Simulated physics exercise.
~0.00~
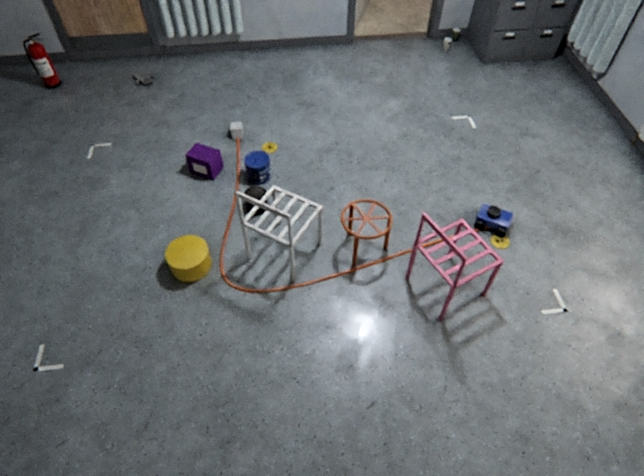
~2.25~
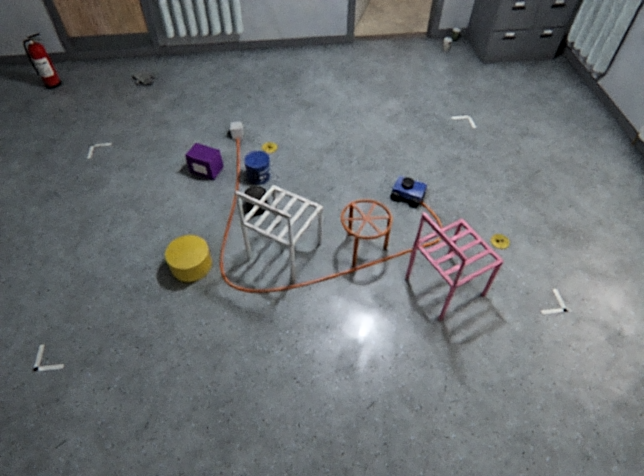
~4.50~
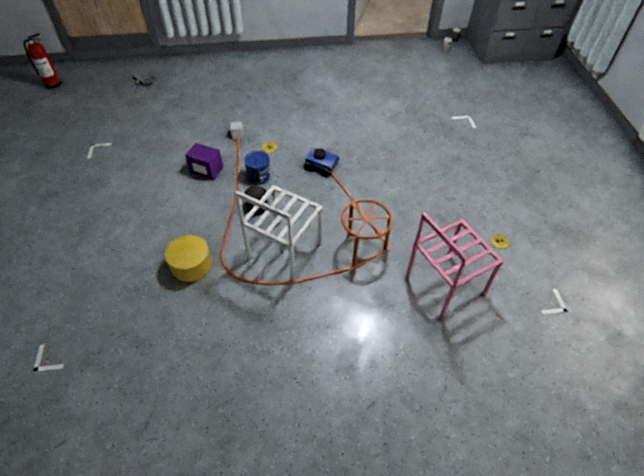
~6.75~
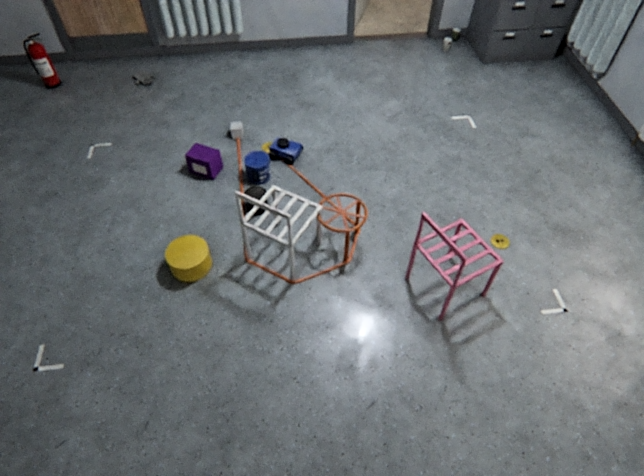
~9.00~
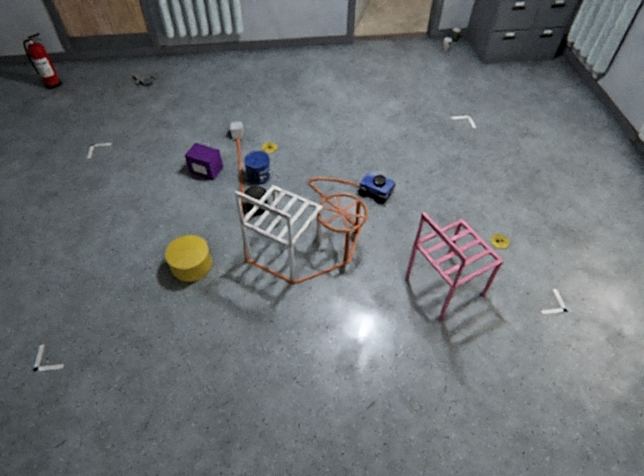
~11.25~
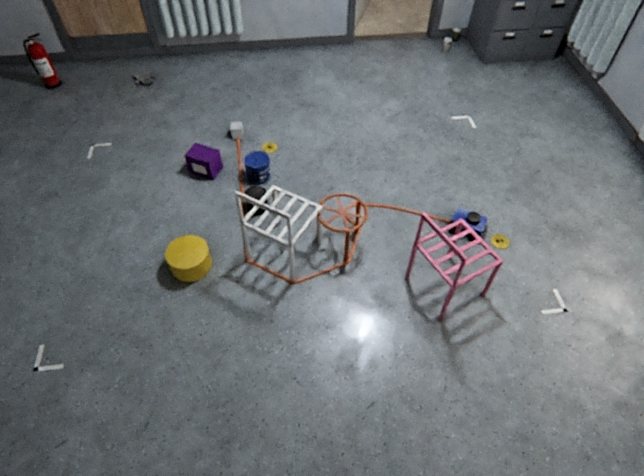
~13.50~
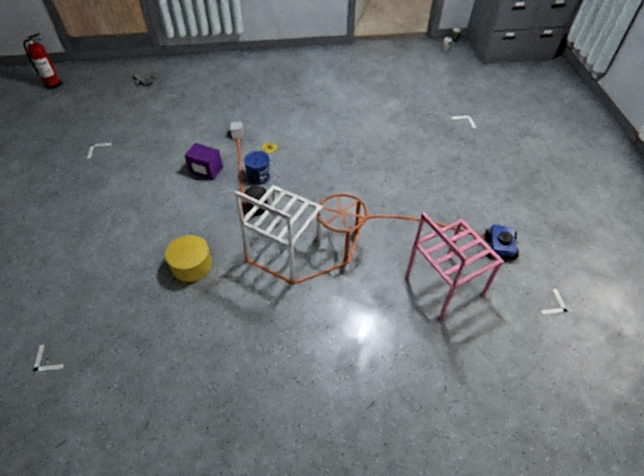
A small blue cart tows an orange lead across a grey ward floor, seen from above, with the lead's far end at a small white box. A purple carton, blue bin, black pot, yellow tub and white chair sit to the left, an orange stool in the middle and a pink chair to the right. The cart travels left behind the stool to a yellow mark by the bin, and the tightening lead drags the stool left towards the white chair. The cart then heads back right, passing behind the pink chair. It ends at the right-hand yellow mark, the lead trailing from the shifted stool.
